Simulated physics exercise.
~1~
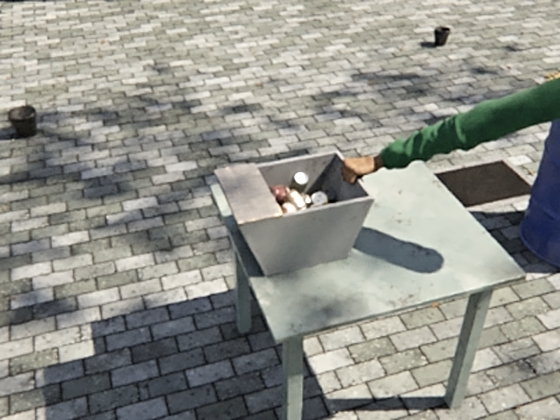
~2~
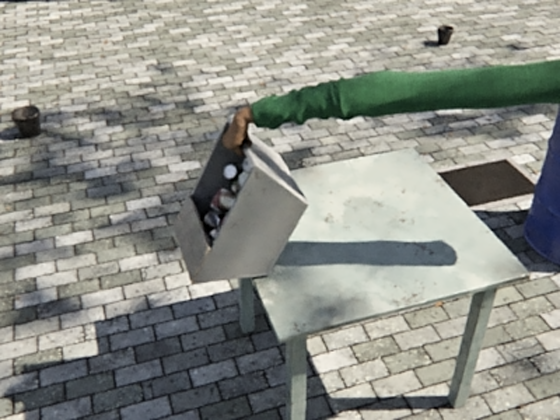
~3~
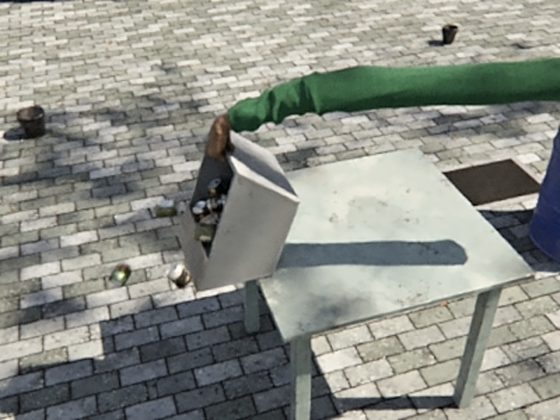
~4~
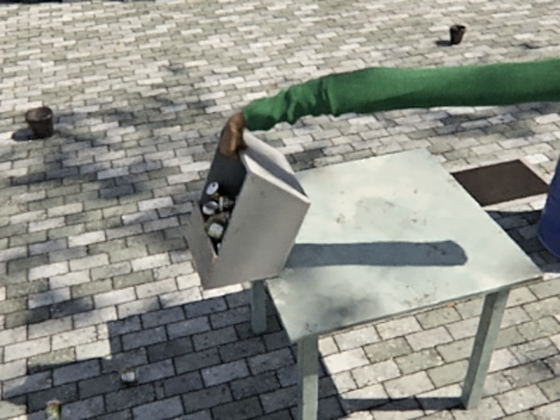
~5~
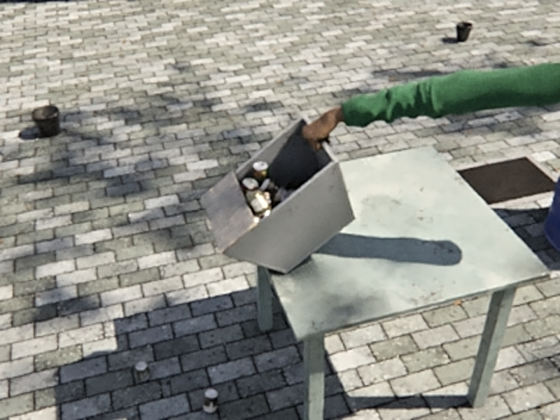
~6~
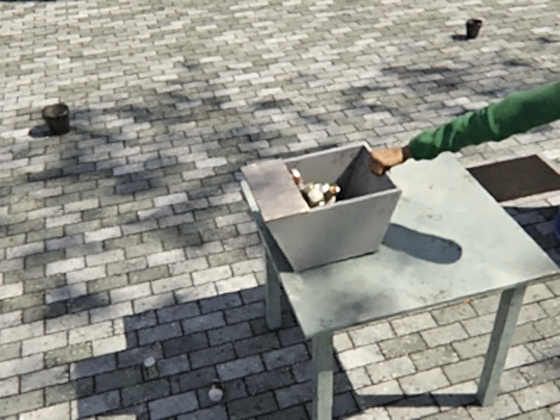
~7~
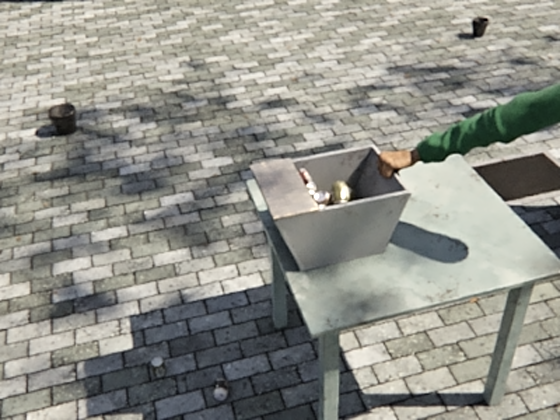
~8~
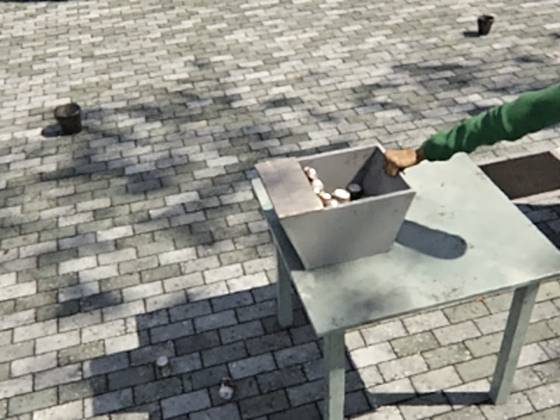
Green-sleeved arm tipping a grey box of mini cans leftward on a table, spilling a few, then setting it level again.
